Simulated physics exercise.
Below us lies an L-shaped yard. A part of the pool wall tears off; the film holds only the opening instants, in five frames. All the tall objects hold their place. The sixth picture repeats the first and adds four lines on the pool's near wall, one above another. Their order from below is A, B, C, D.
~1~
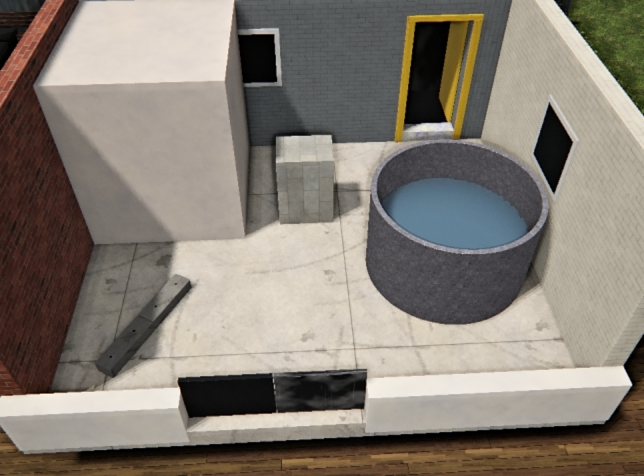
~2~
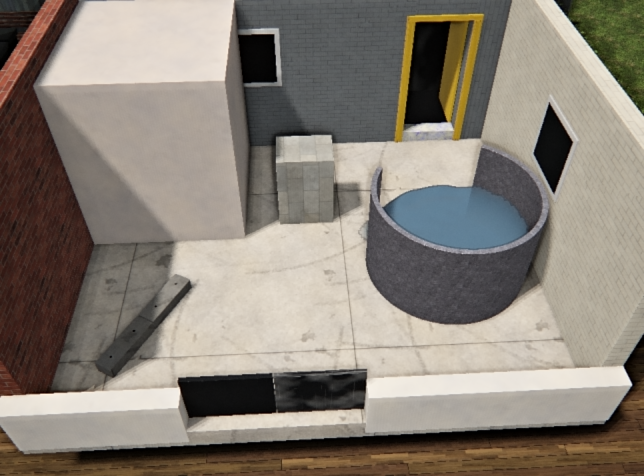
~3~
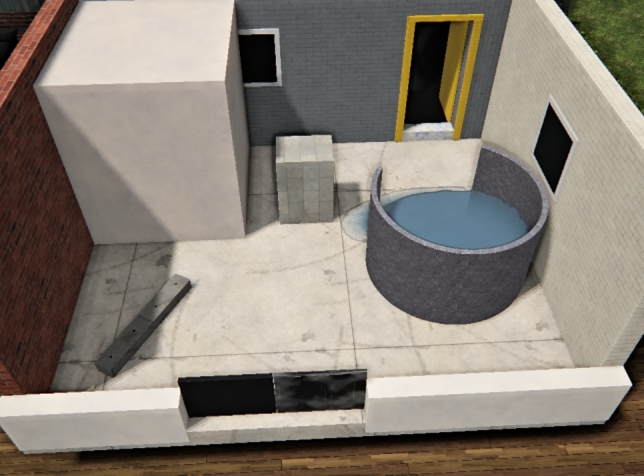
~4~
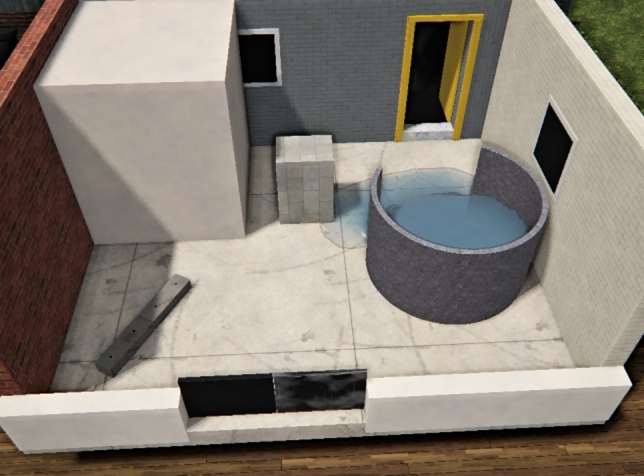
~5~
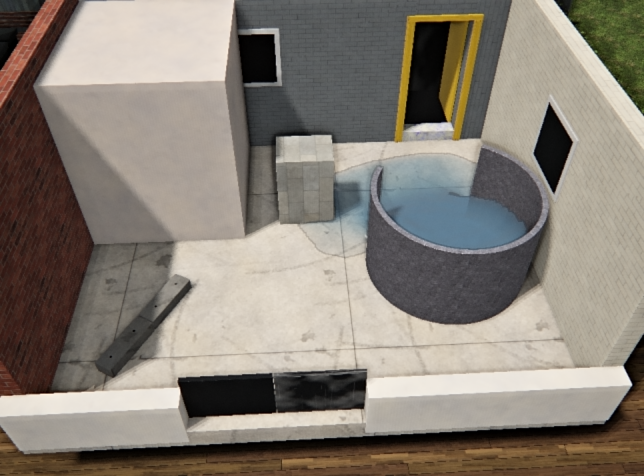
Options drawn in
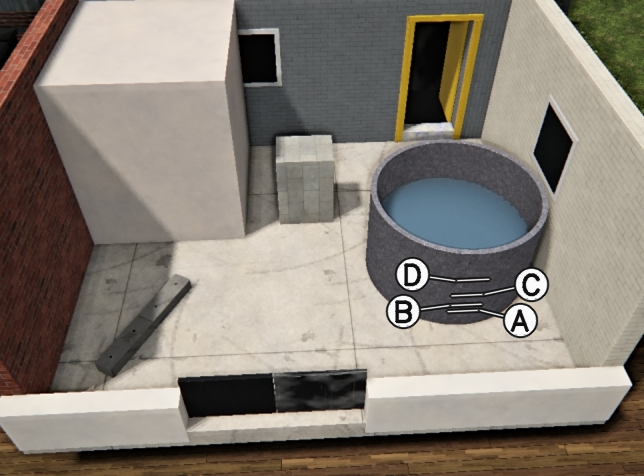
Blue water leaving a round dark stone pool through a gap at its back and spreading leftward across the pale walled yard.
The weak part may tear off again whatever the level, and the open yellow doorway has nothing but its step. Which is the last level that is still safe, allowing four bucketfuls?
B.
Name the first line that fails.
C.
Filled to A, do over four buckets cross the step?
No, not at all.
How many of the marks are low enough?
Two.
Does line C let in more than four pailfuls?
Yes.
On the marked copy, A at (463, 310); B at (465, 304); C at (468, 295); D at (472, 279); from the bottom up A, B, C, D.
If A is chosen, nothing gets over.
If B is chosen, a splash gets over, under a bucket.
If C is chosen, about 7 bucketfuls get in.
If D is chosen, dozens of bucketfuls pour in.
